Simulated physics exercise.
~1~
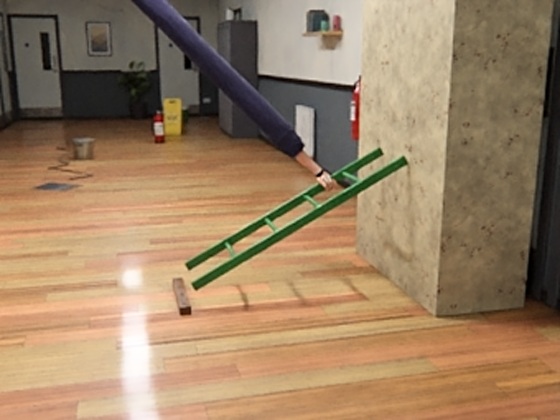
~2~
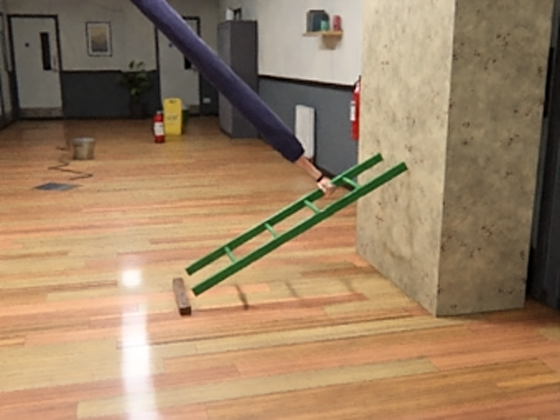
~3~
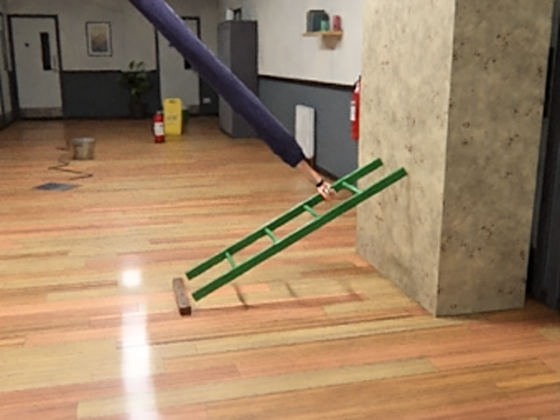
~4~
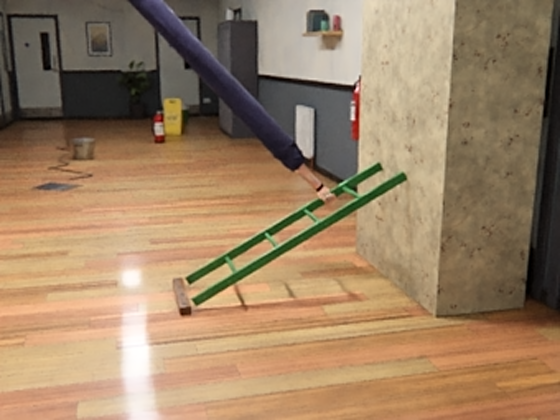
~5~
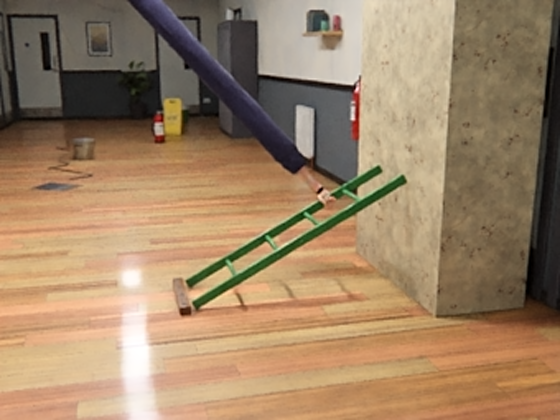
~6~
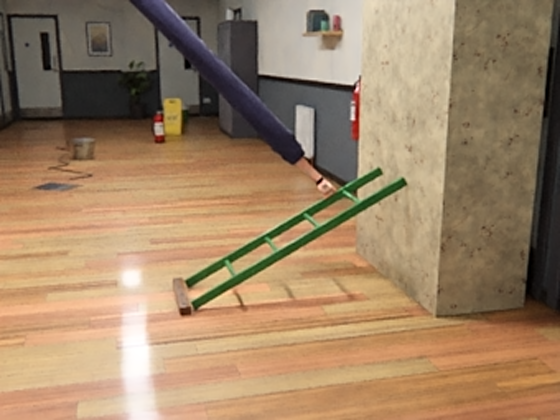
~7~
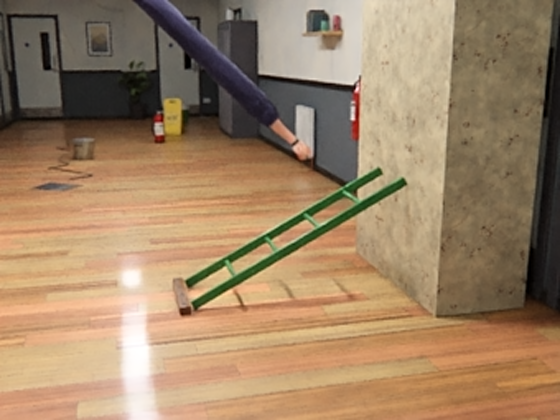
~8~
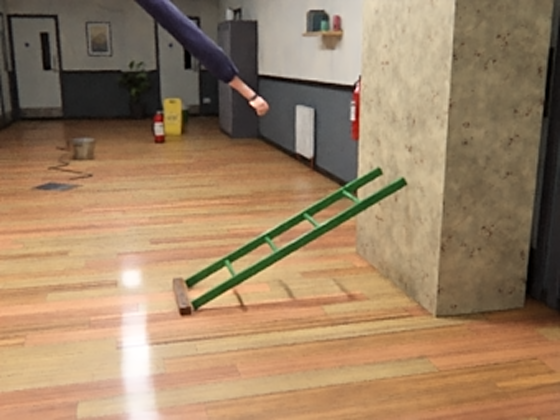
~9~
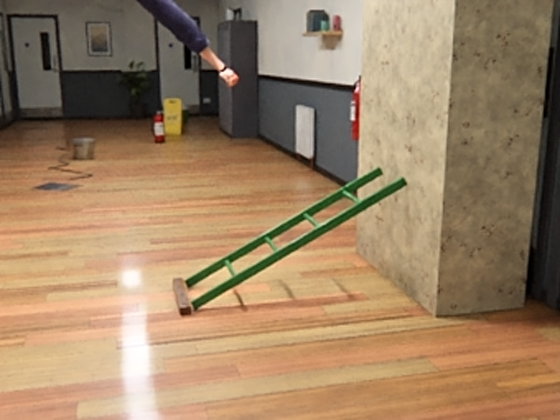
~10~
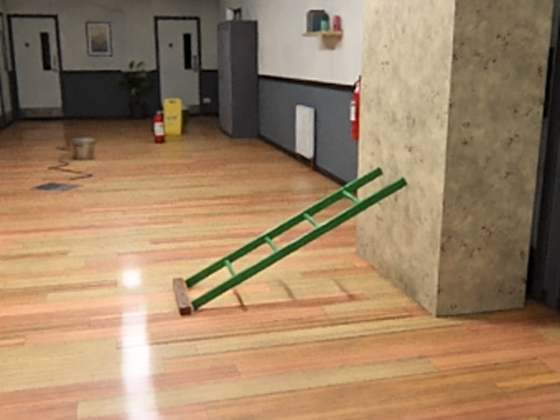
A green ladder leans at a low angle against a mottled grey, box-like column on the right of a long room with a shiny wooden floor, seen from a still viewpoint. A short brown batten lies on the floor at its foot, while a red extinguisher, a yellow sign and a bucket stand farther back. A dark-sleeved arm reaching from the upper left holds the ladder near its top and lowers it slightly until it settles. The hand then lets go and draws back up and out of view. The ladder stays leaning, its foot by the unmoved batten.
